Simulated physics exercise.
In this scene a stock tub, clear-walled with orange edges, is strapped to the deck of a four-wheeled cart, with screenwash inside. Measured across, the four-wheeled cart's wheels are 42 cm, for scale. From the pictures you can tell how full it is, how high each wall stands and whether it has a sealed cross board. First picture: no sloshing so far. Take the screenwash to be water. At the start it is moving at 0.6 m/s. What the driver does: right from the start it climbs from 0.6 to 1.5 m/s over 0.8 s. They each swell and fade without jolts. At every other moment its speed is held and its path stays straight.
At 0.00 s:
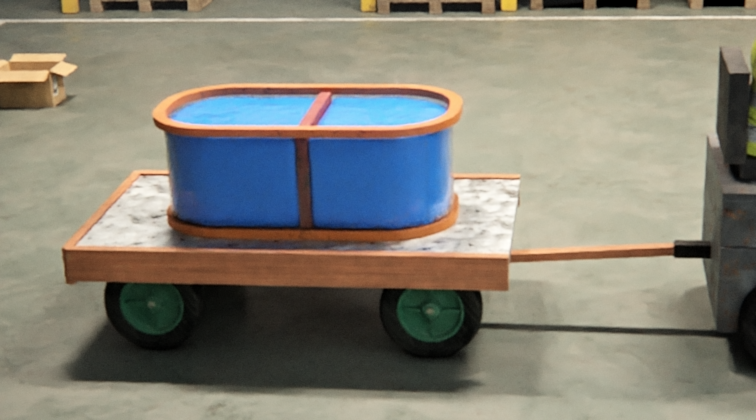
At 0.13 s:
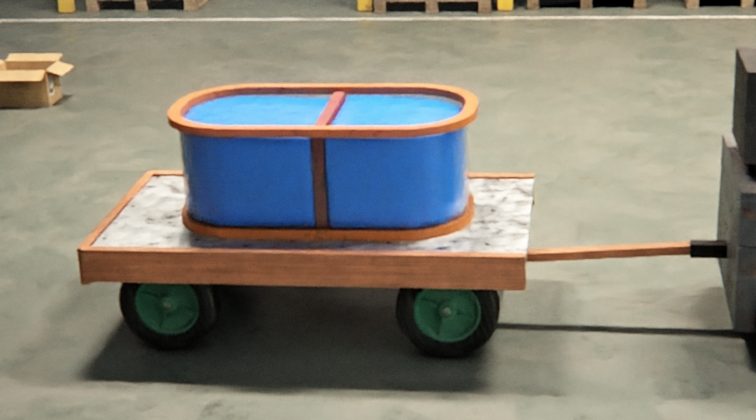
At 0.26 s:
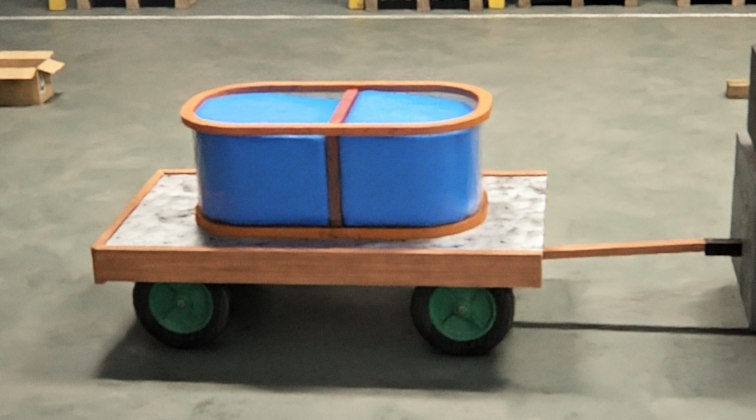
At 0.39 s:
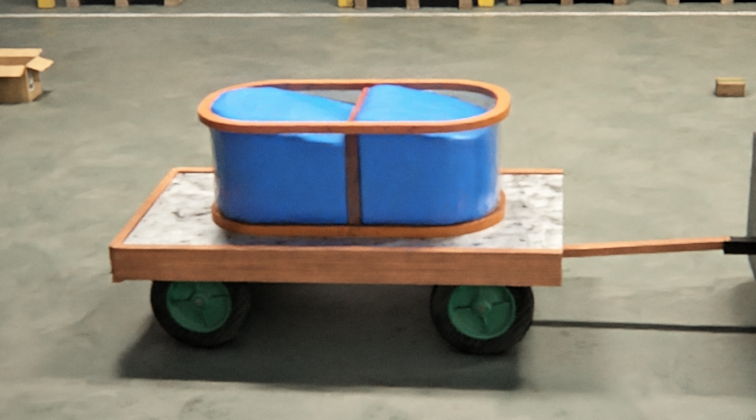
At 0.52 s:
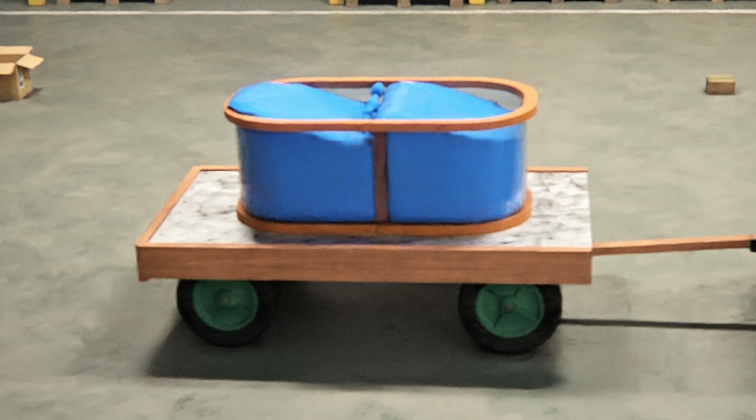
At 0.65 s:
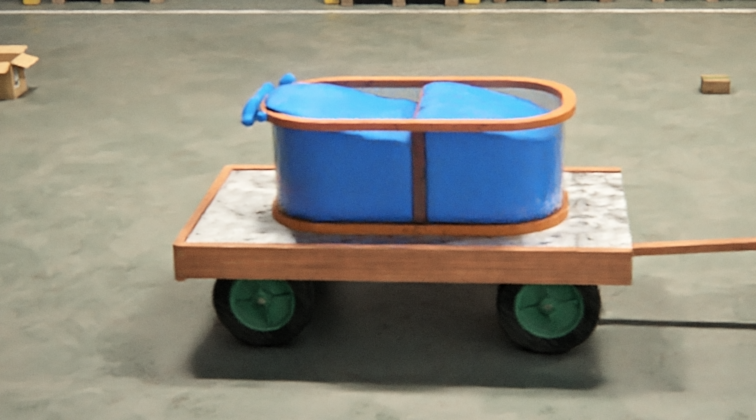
In a warehouse, a wooden cart carrying a clear tub of blue liquid was pulled to the right, and the liquid, level at first, heaped up towards the left and slopped over the rim.
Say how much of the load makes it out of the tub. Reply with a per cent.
Some 1 per cent goes overboard.
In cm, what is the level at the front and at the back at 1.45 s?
Front 36 cm, back 42 cm.
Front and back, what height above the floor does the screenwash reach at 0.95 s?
The front stands at 42 cm and the back at 38 cm.
After 0.95 s it stands 38 cm high behind and 42 cm in front; 1 per cent has gone over the back.
After 1.45 s it stands 43 cm high behind and 36 cm in front; 1 per cent has gone over the back.
After 1.95 s it stands 38 cm high behind and 41 cm in front; 1 per cent has gone over the back.
After 3.79 s 1 per cent has gone over the back, 2 of 256 litres.
